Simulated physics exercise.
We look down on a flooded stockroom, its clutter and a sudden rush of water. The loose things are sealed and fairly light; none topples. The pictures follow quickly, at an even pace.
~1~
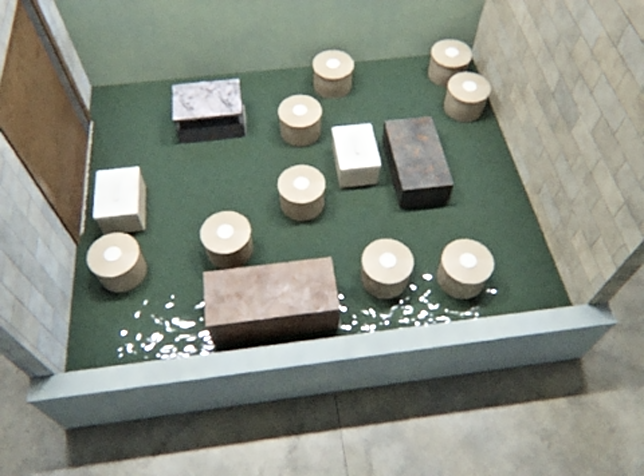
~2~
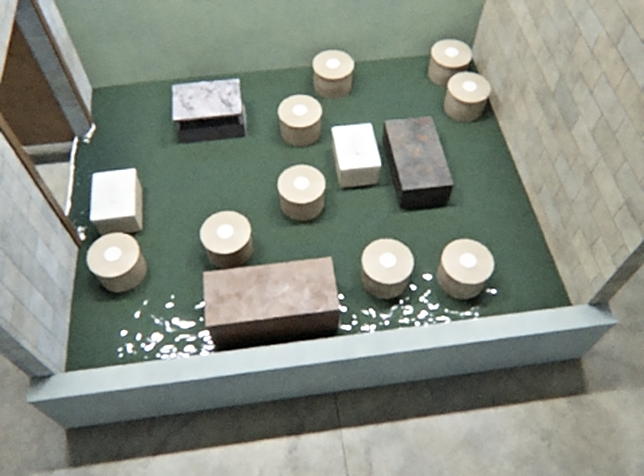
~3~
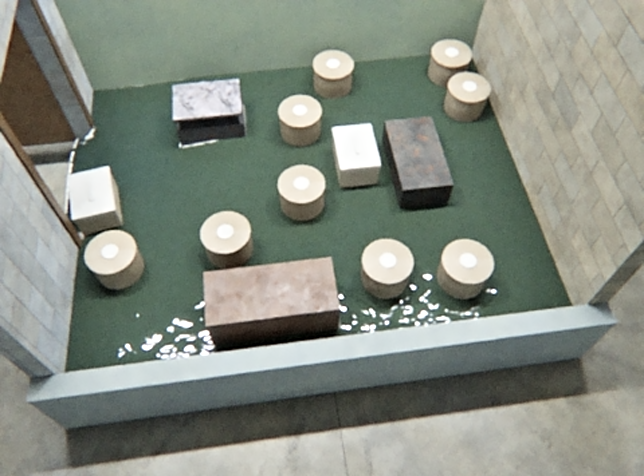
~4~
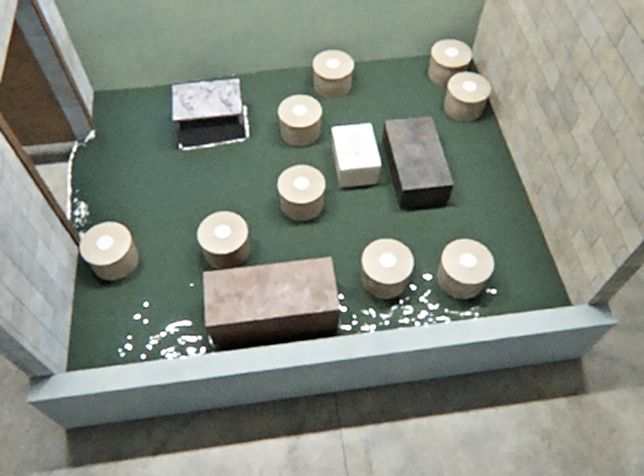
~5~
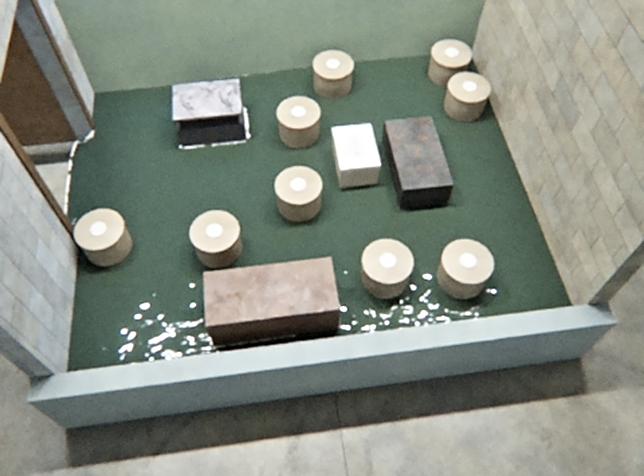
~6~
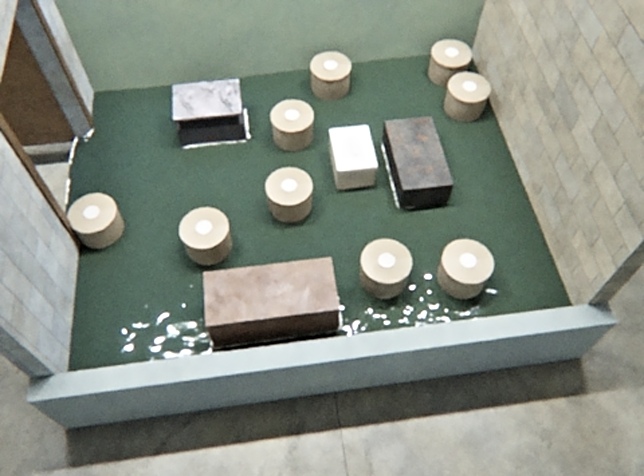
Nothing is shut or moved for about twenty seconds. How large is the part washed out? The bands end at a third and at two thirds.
That comes to two thirds or above.
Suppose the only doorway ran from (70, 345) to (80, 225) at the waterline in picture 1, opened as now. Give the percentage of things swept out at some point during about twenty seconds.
About 60 per cent.
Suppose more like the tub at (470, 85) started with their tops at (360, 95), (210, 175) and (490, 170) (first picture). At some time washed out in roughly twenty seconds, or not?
In that order: Washed out, yes, left behind.
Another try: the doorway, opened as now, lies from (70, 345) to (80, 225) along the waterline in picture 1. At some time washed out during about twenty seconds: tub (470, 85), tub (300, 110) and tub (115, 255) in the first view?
As listed: Left behind, carried outside, carried outside.
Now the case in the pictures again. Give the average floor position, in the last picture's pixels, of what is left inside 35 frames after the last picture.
Roughly at (288, 161).
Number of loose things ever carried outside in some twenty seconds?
9 of them.
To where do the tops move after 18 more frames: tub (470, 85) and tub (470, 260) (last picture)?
Roughly at (418, 85) and (383, 252).
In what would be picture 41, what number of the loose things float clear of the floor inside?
The number is 3.
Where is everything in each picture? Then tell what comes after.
The first picture shows a tub at (113, 254), afloat; a tub at (226, 232), afloat; 0 of 11 have shifted.
The second picture shows a tub at (113, 254) floats; a tub at (226, 232), afloat; 0 of 11 have shifted.
The third picture shows a tub at (110, 252), afloat, close to its start; a tub at (226, 232), afloat; 2 of 11 have shifted.
The fourth picture shows a tub at (105, 243), afloat, close to its start; a tub at (223, 232), afloat, close to its start; 2 of 11 have shifted.
The fifth picture shows a tub at (99, 229) floats, a stride from its start; a tub at (215, 231), afloat, close to its start; 3 of 11 have shifted.
The sixth picture shows a tub at (92, 213), afloat, a stride from its start; a tub at (204, 228) floats, close to its start; 5 of 11 have shifted.
A moment on, 2 of 11 are out; 9 afloat.
Next, 4 of 11 are out; 7 afloat.
Later, 8 of 11 are out; 3 afloat.
In the end, 9 of 11 are out; 2 afloat.
